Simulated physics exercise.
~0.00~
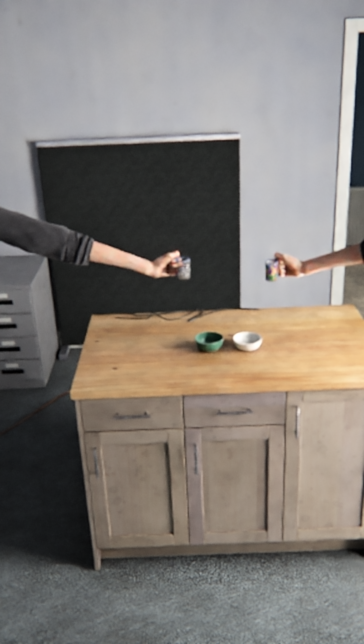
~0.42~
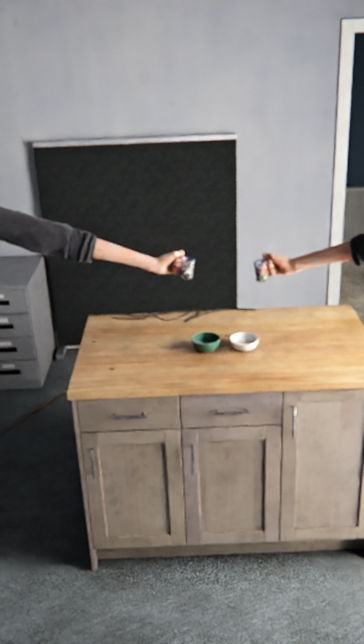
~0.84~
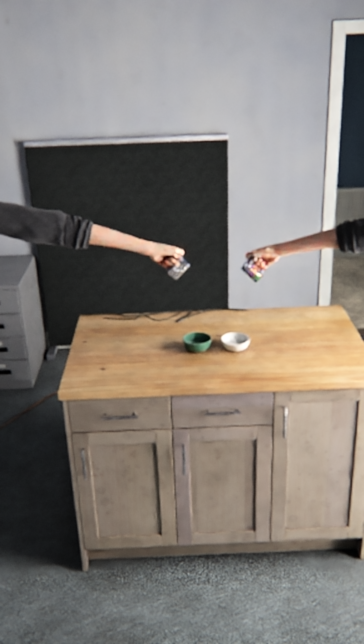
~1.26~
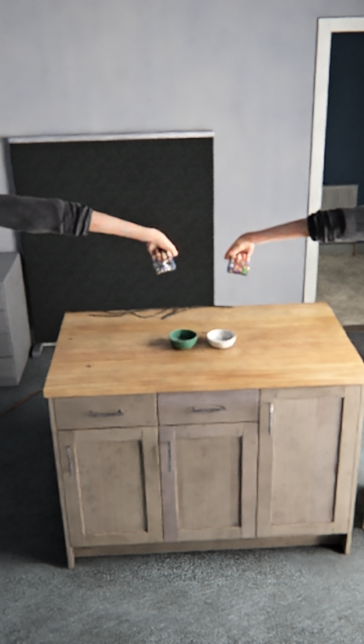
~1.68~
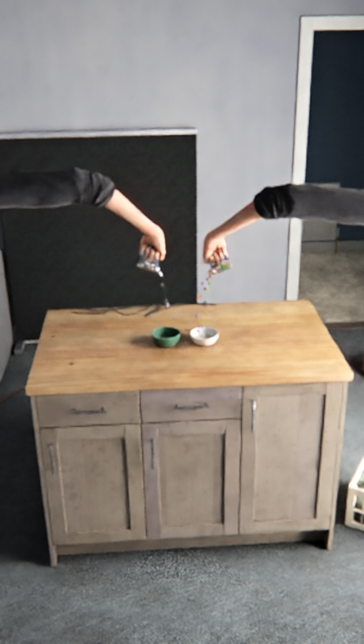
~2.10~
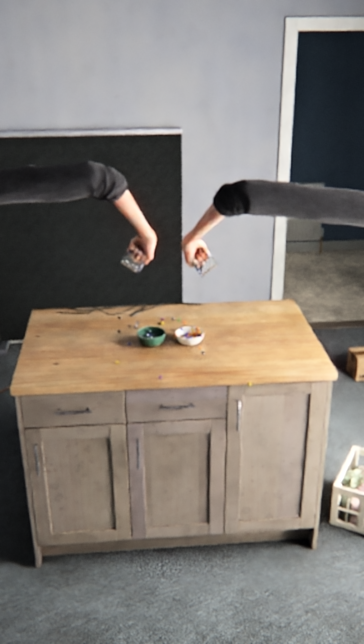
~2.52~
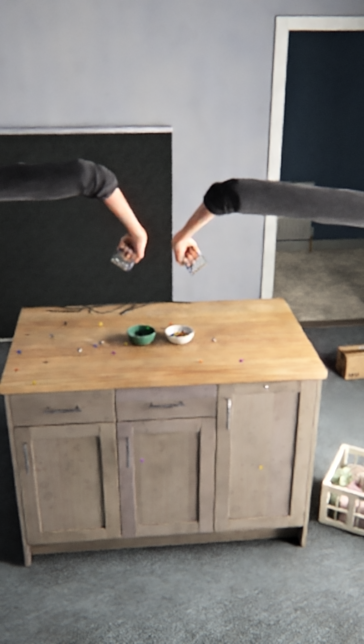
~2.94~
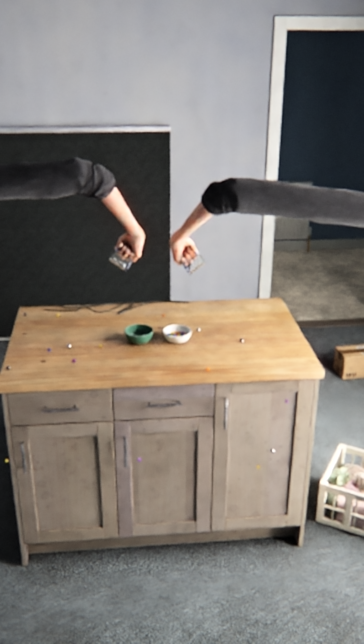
Two hands tipping cups of small pieces over green and white bowls on a wooden counter, leaving some scattered around both.
